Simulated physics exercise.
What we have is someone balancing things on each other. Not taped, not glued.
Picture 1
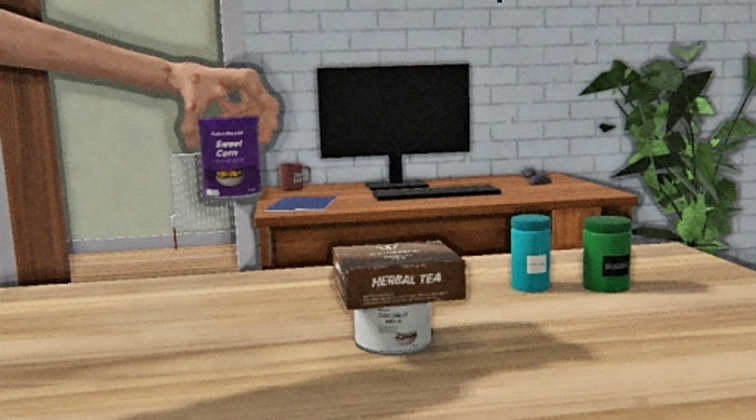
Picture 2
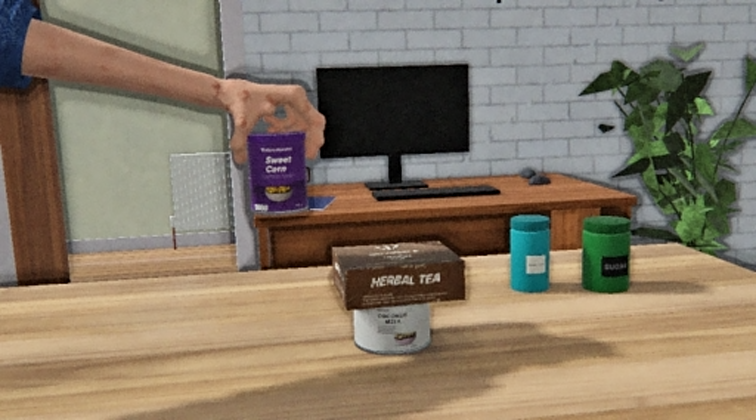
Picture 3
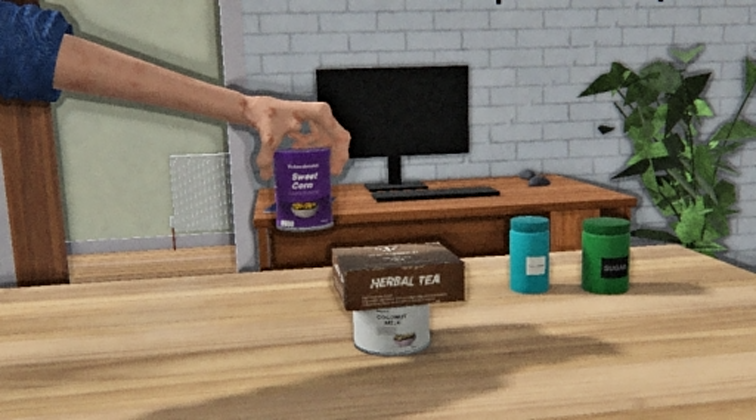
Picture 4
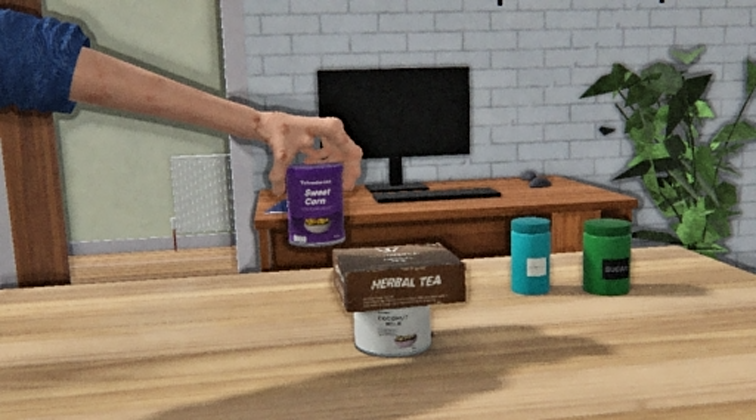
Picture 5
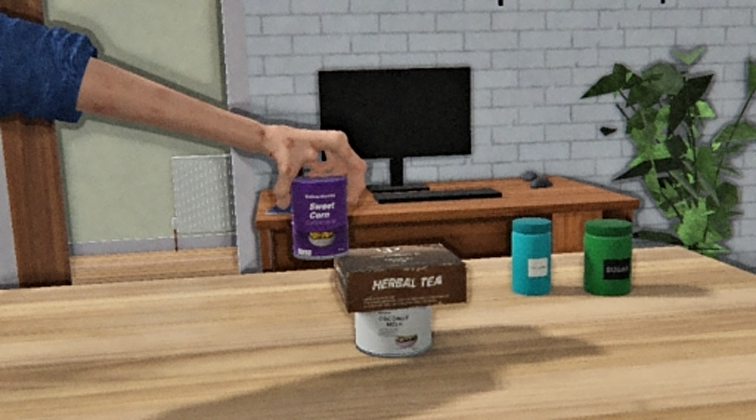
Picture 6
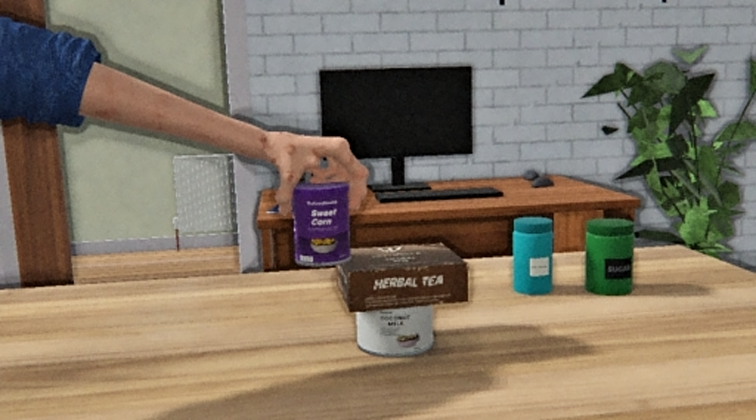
A hand reaching in from the left holds a purple sweet corn can above a light wooden table, seen from a nearly level view facing a desk with a black monitor and a white brick wall. A brown herbal tea box sits on a white tub at centre, with blue and green jars to the right. The hand moves the can rightward and down, slowing beside the box, while the view barely shifts.
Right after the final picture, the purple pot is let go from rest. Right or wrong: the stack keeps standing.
Wrong, it comes down.
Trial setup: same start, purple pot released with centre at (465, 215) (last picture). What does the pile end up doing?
After that, the pile falls over.
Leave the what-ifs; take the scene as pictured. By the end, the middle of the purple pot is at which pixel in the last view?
Near (254, 329).
Then, 0.30 s past the last view, purple pot now fallen.
Then, 0.40 s past the last view, things are still on the move.
Then, 0.50 s past the last view, as before.
Finally, fallen, purple pot; the other 4 still in place. Final places as the last picture's camera would see them, purple pot near (253, 329). The pile comes apart.
